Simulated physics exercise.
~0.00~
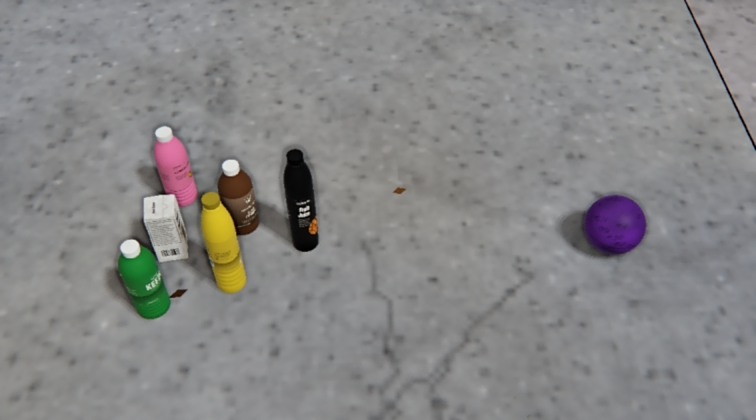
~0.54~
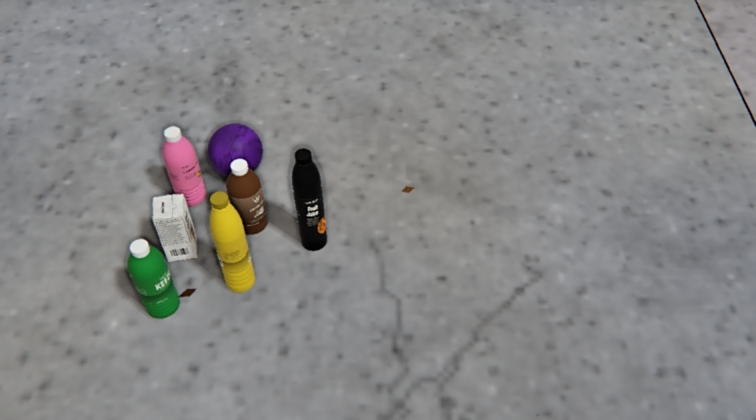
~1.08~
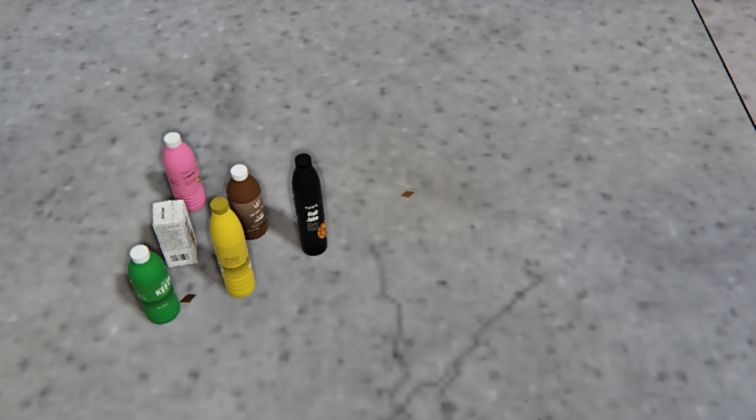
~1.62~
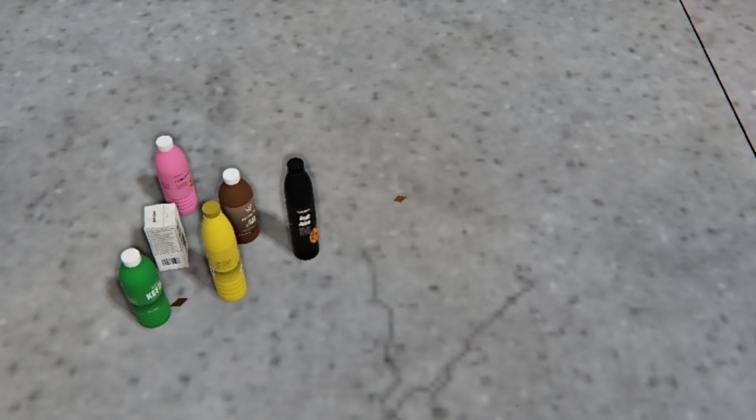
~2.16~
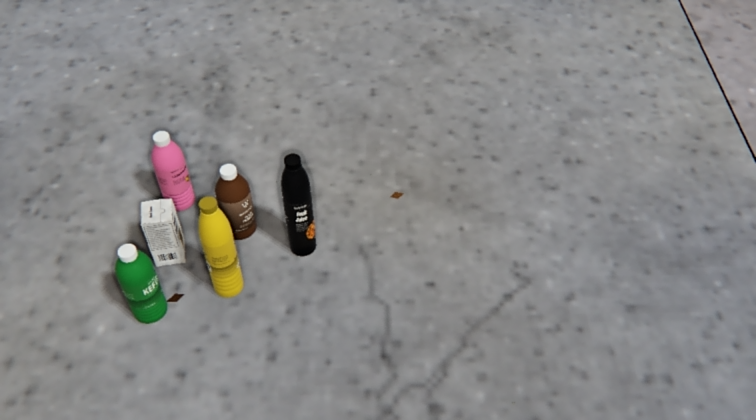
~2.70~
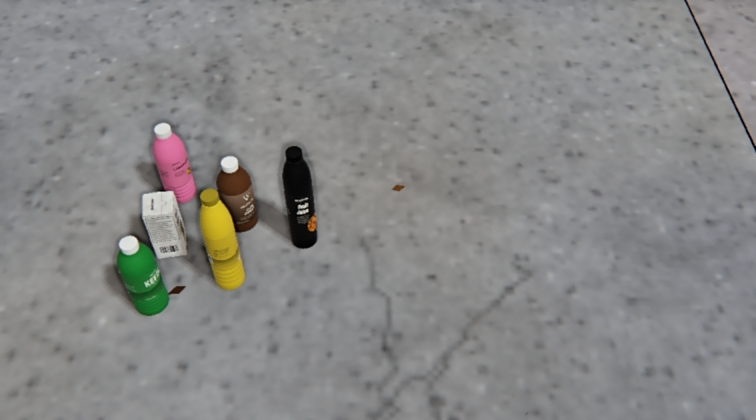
A purple ball rolls left behind the standing bottles and carton, then disappears, leaving them upright.
